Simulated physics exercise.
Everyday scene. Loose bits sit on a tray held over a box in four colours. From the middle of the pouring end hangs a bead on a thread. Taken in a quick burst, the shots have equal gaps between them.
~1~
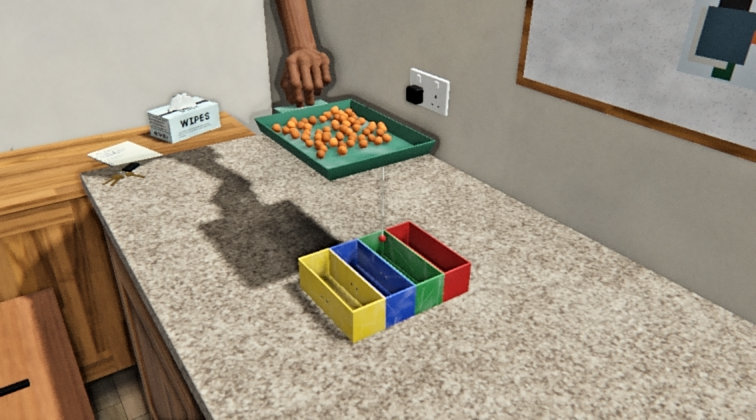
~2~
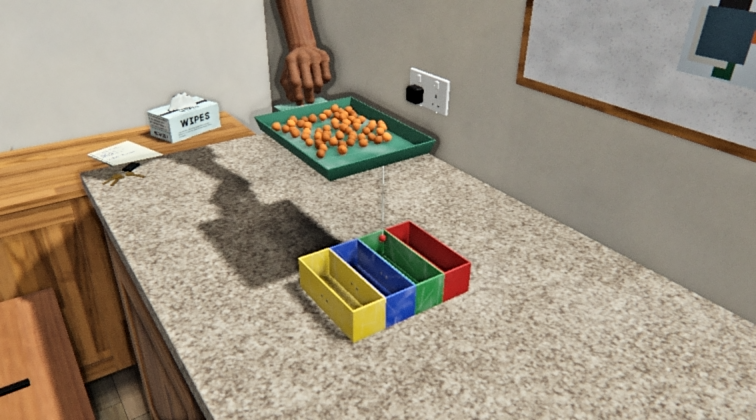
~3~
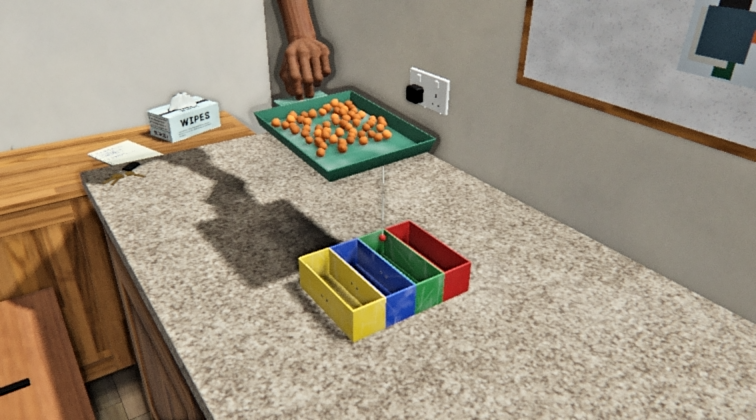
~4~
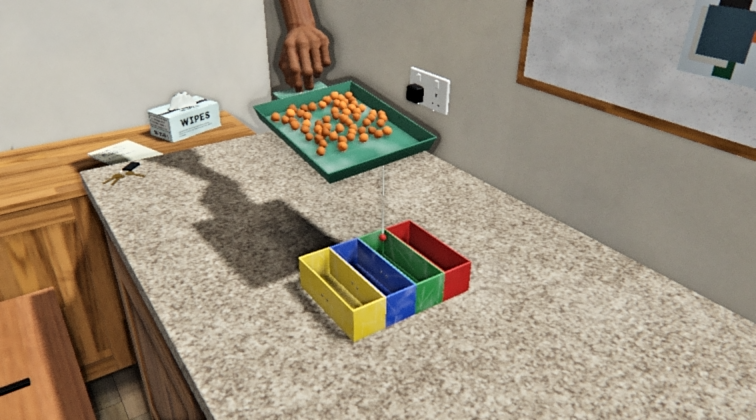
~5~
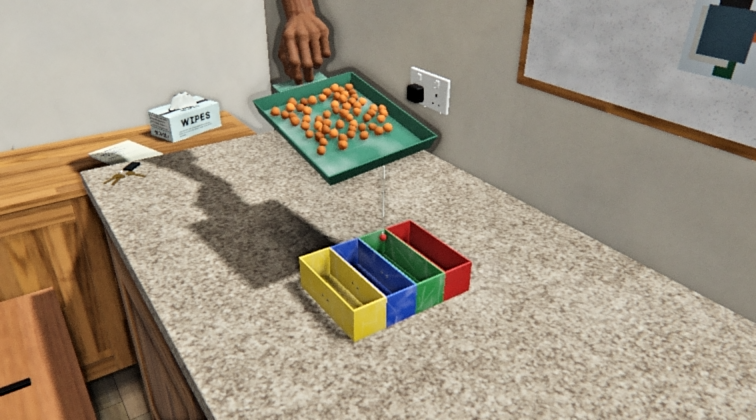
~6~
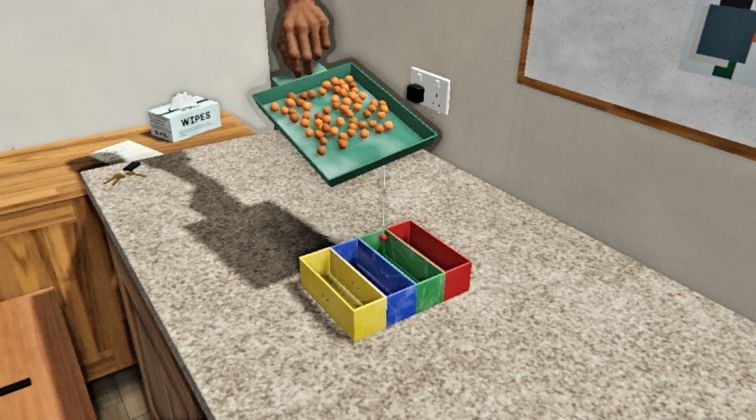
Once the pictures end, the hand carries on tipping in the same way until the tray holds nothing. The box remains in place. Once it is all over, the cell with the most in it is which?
It is the yellow cell that has the most.
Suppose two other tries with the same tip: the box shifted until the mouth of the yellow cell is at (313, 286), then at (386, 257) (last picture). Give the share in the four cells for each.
Some 100 and then some 0 per cent.
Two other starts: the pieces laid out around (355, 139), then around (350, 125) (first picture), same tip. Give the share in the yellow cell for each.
Some 60 and then some 70 per cent.
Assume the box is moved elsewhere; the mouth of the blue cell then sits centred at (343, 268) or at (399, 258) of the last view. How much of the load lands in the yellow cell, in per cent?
You'd get near 30 per cent and afterwards near 30 per cent.
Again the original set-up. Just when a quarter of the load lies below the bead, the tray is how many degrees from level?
95° or so.
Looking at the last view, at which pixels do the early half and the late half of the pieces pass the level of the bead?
I'd say close to (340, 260) at first and close to (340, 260) later on.
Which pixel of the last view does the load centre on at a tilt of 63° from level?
Roughly at (343, 159).
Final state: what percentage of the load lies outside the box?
10 %.
Shortly afterwards, tray tipped steeply; all but a few on the tray; only a few in the yellow cell; a little falling or outside the box.
Next, tray tipped past a quarter turn; a little on the tray; near half in the yellow cell; a little in the blue cell; near a third falling or outside the box.
Some moments later, tray tipped past a quarter turn; near two thirds in the yellow cell; near a quarter in the blue cell; a little falling or outside the box.
In the end, tray tipped past a quarter turn; near two thirds in the yellow cell; near a quarter in the blue cell; none at all in the green cell; none at all in the red cell; a little outside the box.
